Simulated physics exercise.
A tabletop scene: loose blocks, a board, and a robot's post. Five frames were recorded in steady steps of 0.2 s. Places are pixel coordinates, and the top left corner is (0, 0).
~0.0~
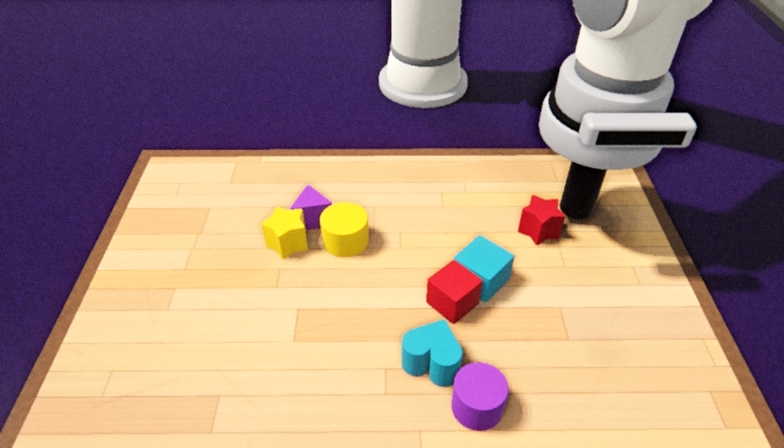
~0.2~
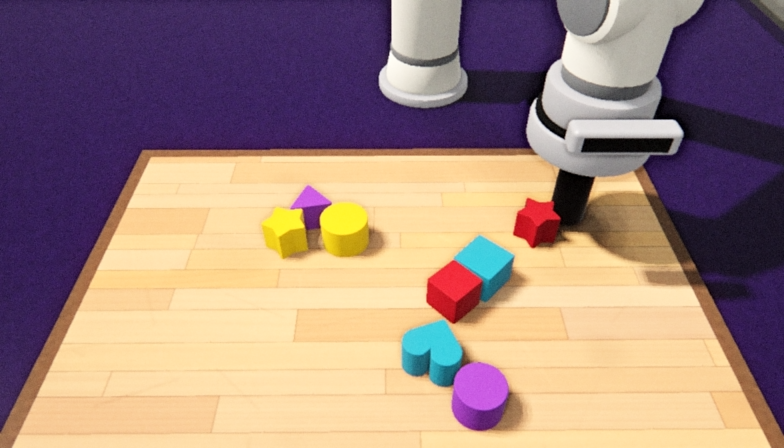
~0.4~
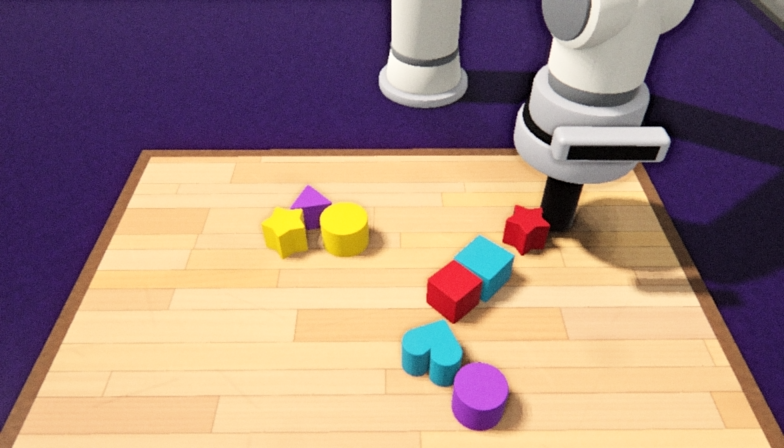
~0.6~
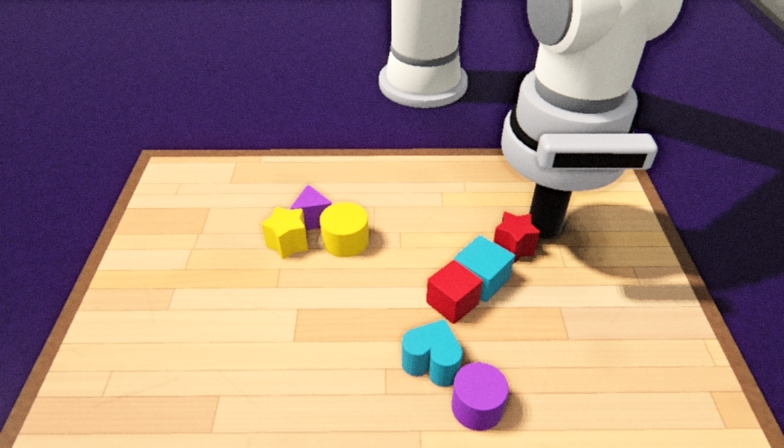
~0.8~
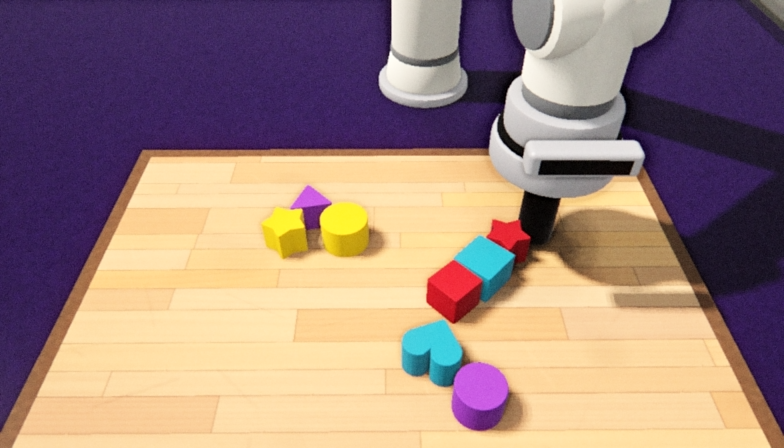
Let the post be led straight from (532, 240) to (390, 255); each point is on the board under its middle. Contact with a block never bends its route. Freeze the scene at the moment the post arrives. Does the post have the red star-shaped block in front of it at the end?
I believe not.
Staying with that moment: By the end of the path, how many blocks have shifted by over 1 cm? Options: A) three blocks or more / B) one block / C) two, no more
Correct choice: A.
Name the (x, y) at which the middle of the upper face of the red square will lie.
At pixel (441, 316).
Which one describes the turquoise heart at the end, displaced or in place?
It does get moved.
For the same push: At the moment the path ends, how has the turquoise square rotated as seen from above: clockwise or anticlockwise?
It goes anticlockwise.
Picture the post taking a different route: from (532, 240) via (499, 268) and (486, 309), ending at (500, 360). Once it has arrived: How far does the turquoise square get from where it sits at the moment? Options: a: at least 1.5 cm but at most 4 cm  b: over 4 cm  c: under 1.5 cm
Choice b: Over 4 cm.
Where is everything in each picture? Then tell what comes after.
The first frame shows post tip (576, 208); block tops, turquoise heart (434, 342); red square (455, 279); turquoise square (485, 256); red star-shaped block (544, 208).
The second frame shows post (565, 215); red star-shaped block (539, 210).
The third frame shows post (554, 221); red star-shaped block (528, 217).
The fourth frame shows post (544, 227); red star-shaped block (518, 225).
The fifth frame shows post (533, 233); turquoise heart (434, 342); red square (455, 279); turquoise square (485, 256); red star-shaped block (508, 232).
The first path, step by step. One third of the way, post (485, 239); red square (444, 302), turned 30° anticlockwise; turquoise square (457, 270), turned 25° anticlockwise; red star-shaped block (465, 240), turned 20° anticlockwise.
Two thirds of the way, post (438, 243); turquoise heart (433, 354), turned 15° clockwise; red square (441, 315), turned 55° anticlockwise; turquoise square (436, 280), turned 50° anticlockwise; red star-shaped block (421, 249), turned 45° anticlockwise.
At the end, post (390, 248); turquoise heart (433, 356), turned 15° clockwise; red square (441, 316), turned 55° anticlockwise; turquoise square (434, 281), turned 50° anticlockwise; red star-shaped block (397, 257), turned 85° anticlockwise.
